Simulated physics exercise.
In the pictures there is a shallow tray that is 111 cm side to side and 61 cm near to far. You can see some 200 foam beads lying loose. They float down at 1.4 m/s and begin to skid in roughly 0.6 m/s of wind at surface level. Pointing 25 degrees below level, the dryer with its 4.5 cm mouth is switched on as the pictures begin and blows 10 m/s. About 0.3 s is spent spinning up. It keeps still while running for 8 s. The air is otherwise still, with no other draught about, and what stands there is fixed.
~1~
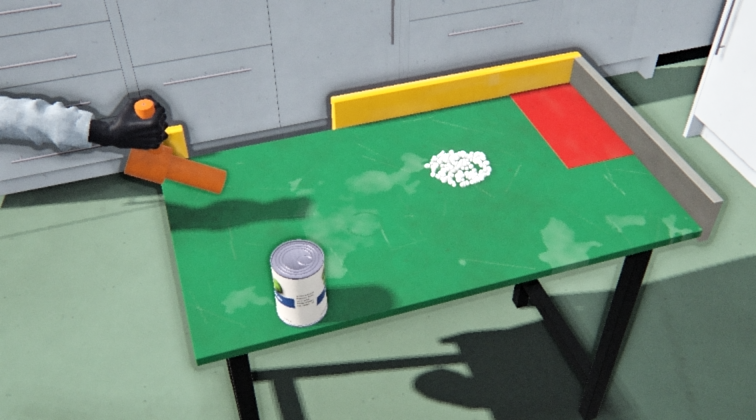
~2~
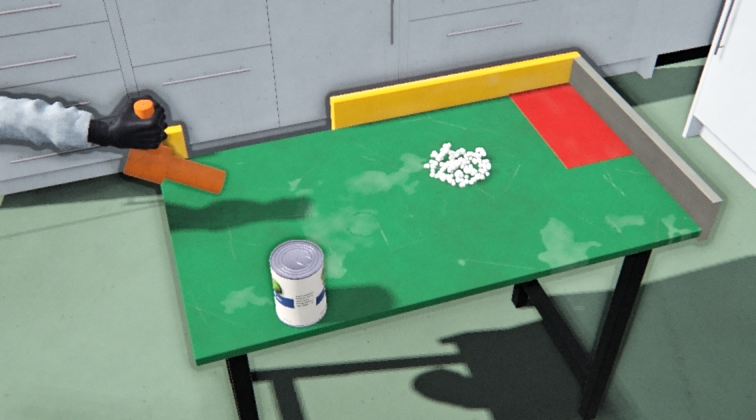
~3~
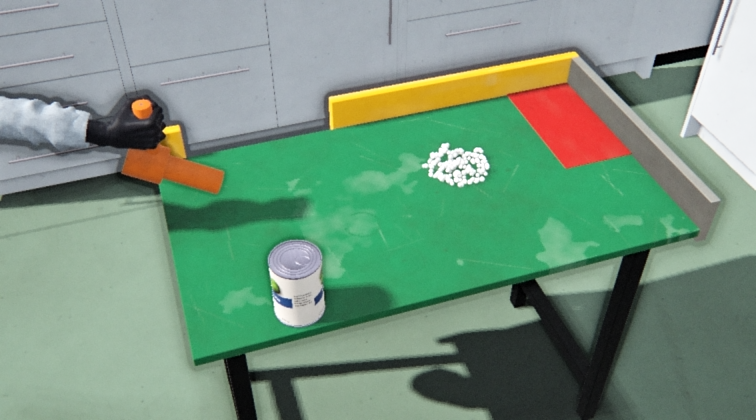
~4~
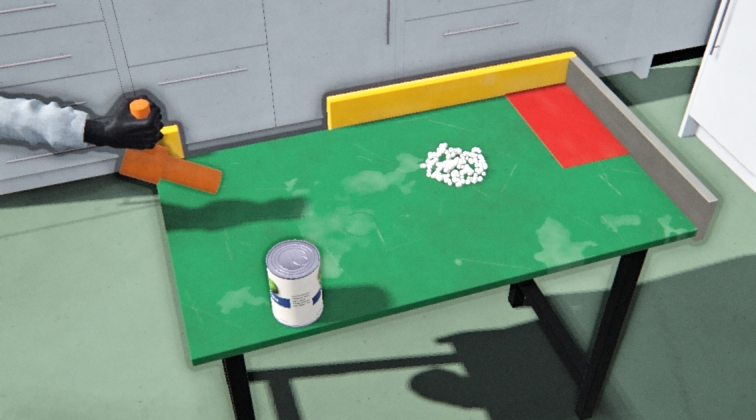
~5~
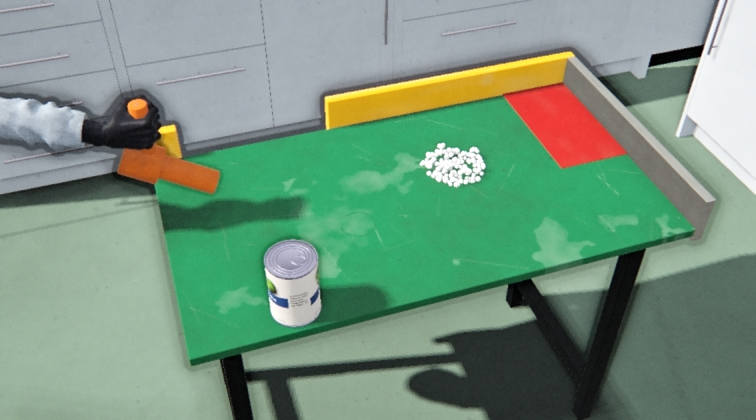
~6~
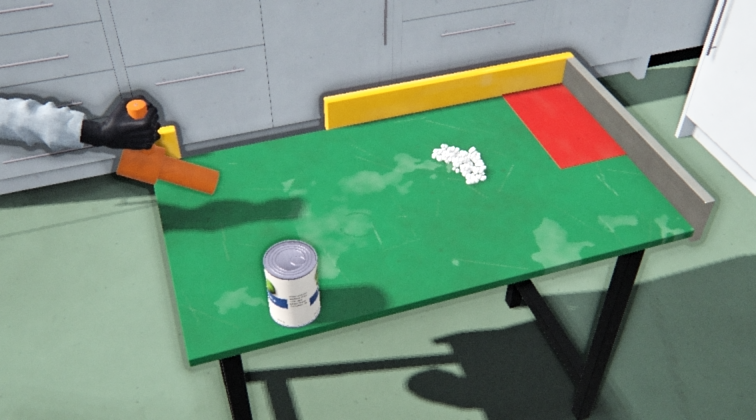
White beads lie still on a green table, then some shift slightly as a gloved hand holds an orange dryer.
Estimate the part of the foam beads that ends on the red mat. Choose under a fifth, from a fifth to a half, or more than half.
At the end, the majority are on the red mat.
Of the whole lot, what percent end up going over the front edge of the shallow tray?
About 1 % front.
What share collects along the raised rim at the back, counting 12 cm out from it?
80 %.
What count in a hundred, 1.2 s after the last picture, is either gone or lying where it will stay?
Close to 15 % of them.
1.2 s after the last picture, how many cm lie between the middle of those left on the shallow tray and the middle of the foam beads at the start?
Around 45 cm from the start.
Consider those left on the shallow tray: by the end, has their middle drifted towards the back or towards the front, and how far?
It has moved rearward by roughly 20 cm.
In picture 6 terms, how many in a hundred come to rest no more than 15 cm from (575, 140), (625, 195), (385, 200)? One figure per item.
30 %, 2 %, 0 %.
Then, 1.2 s after the last picture, 84 % are on the move or not yet settled, 92 % are on the red mat; the middle of those still in play is near (572, 94).
Then, 2.2 s after the last picture, 82 % are on the move or not yet settled, 92 % are on the red mat; the middle of those still in play is near (572, 94).
Then, 4.1 s after the last picture, 78 % are on the move or not yet settled, 94 % are on the red mat; the middle of those still in play is near (572, 94).
Then, 7.7 s after the last picture, at the end, 95 % are on the red mat; the middle of those still in play is near (571, 91).
